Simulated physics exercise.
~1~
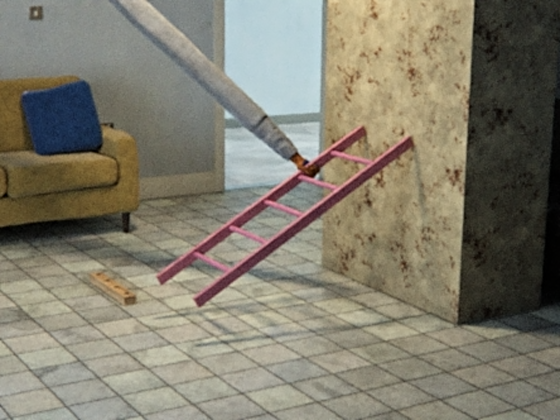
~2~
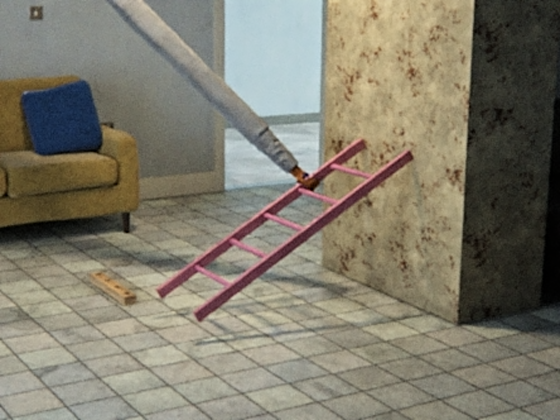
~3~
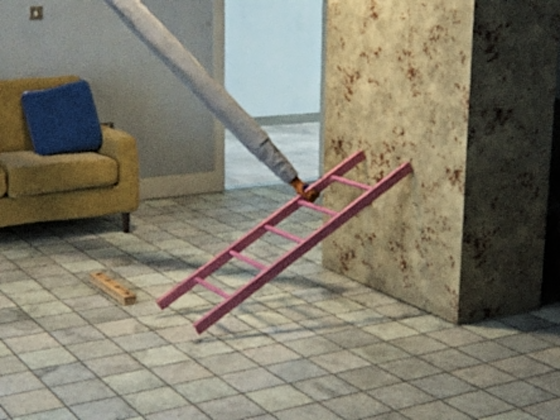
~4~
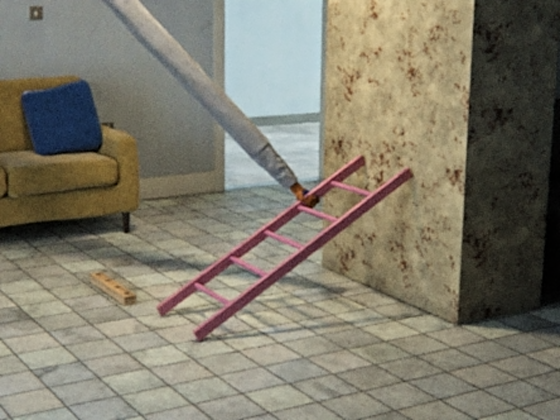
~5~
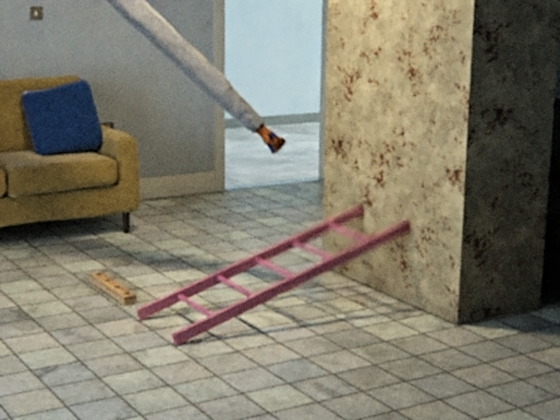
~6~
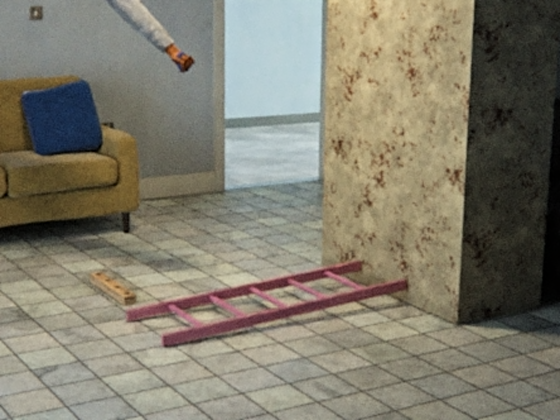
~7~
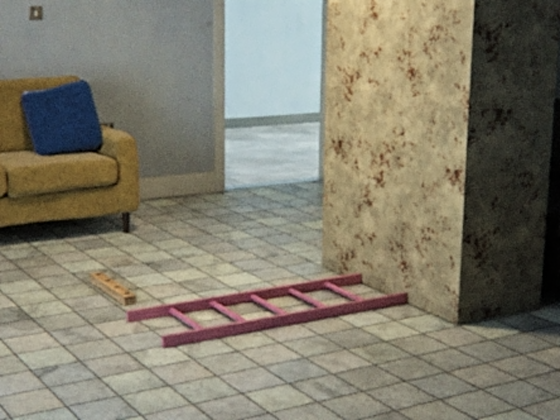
A pink ladder is lowered against a pillar, released, and slides down flat onto the floor.
